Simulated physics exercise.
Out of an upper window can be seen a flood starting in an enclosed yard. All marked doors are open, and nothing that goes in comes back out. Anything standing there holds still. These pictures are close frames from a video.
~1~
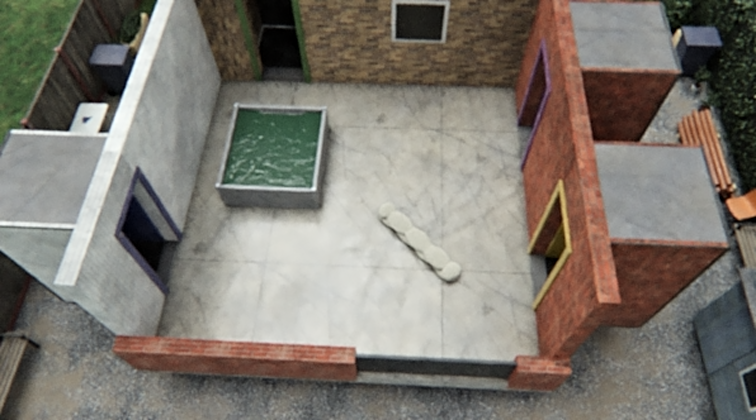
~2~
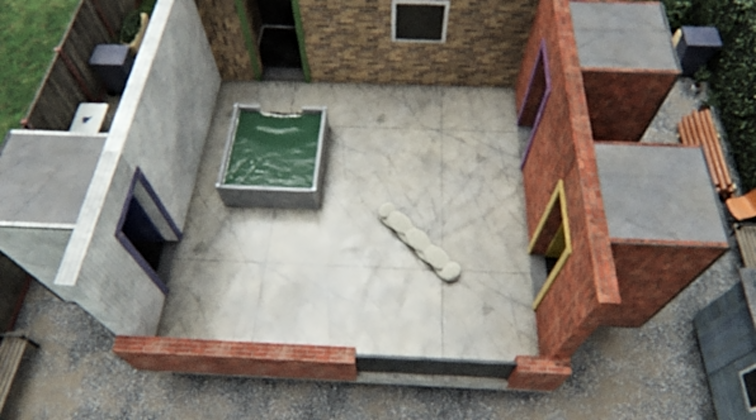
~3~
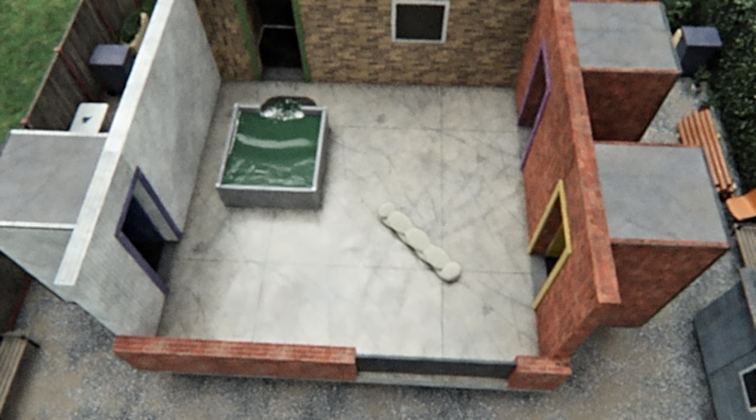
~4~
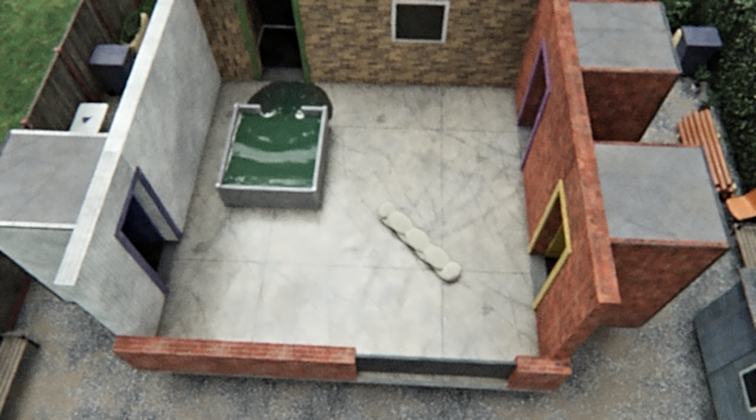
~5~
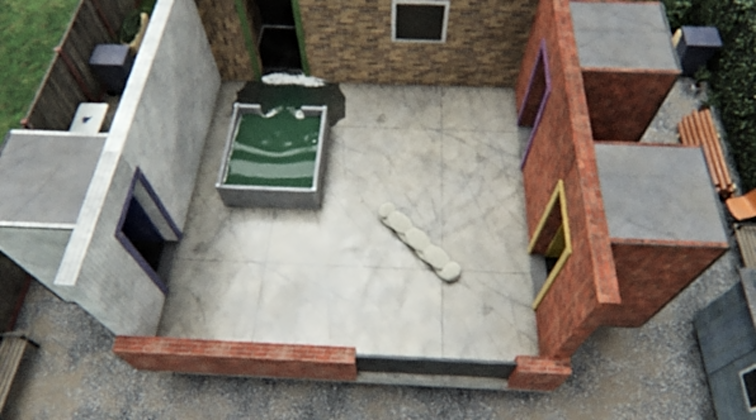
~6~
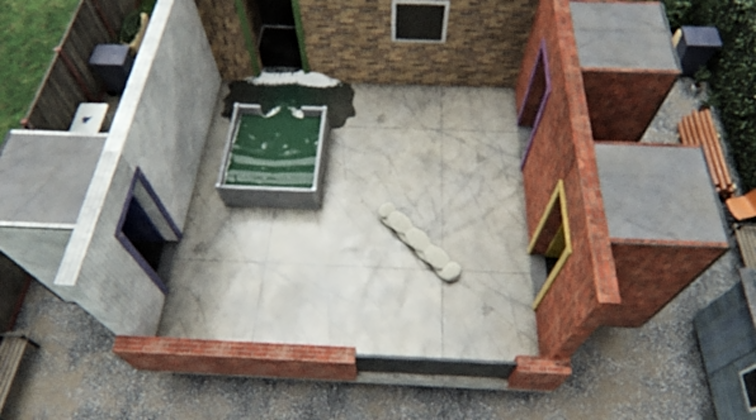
Green water breaks out over the far side of a square grey tank at the upper left of a walled, pale-paved yard, seen from high above. A tan brick wall stands behind, a whitish wall left and a red brick wall right, with joined cream discs lying near the middle. The water spreads behind the tank in a widening dark sheet, foaming white near the back wall, while the view stays still.
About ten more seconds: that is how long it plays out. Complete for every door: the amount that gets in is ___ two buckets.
Green door: More than; yellow door: At most; purple door: At most; blue door: At most.
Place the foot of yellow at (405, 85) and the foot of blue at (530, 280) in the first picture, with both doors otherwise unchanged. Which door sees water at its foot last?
The last to get wet is the one in blue.
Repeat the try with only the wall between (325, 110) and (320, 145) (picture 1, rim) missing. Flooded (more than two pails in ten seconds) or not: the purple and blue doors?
The purple door ends up above, while the blue door falls short.
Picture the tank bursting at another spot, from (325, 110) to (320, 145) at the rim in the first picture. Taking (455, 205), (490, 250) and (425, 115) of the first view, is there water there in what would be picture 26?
The first spot is soaked, the second soaked and the third soaked.
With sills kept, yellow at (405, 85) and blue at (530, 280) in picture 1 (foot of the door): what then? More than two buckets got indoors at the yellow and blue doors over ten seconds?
The yellow one does not overflow, while the blue one does not overflow.
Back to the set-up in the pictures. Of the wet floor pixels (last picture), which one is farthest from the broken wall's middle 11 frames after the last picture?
At about (484, 93).
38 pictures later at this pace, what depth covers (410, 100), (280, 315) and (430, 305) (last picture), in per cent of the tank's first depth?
Readings in order: Around 6, 2 and 0 %.
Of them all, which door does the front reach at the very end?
Result: The door marked yellow.
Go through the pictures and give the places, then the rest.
The first frame shows the water tank at (274, 148) is whole and still.
In the second frame, water pours out on the water tank's far side and has run to a hidden place.
In the third frame, the front is at (305, 101), out from the gap on the water tank's far side.
In the fourth frame, water pours out on the water tank's far side and has run to (305, 83).
In the fifth frame, the front is at (253, 82), out from the gap on the water tank's far side.
In the sixth frame, water pours out on the water tank's far side and has run to (239, 81).
A moment on, water covers 10 % of the floor; the green door over two buckets in, the yellow door not reached, the purple door not reached, the blue door not reached.
Next, water covers 20 % of the floor; the green door far over two buckets in, the yellow door not reached, the purple door not reached, the blue door not reached.
Then, water covers 40 % of the floor; the green door far over two buckets in, the yellow door not reached, the purple door wet at the sill, nothing in, the blue door wet at the sill, nothing in.
Later, water covers 60 % of the floor; the green door far over two buckets in, the yellow door wet at the sill, nothing in, the purple door under two buckets in, the blue door under two buckets in.
In the end, water covers 90 % of the floor; the green door far over two buckets in, the yellow door wet at the sill, nothing in, the purple door under two buckets in, the blue door under two buckets in.
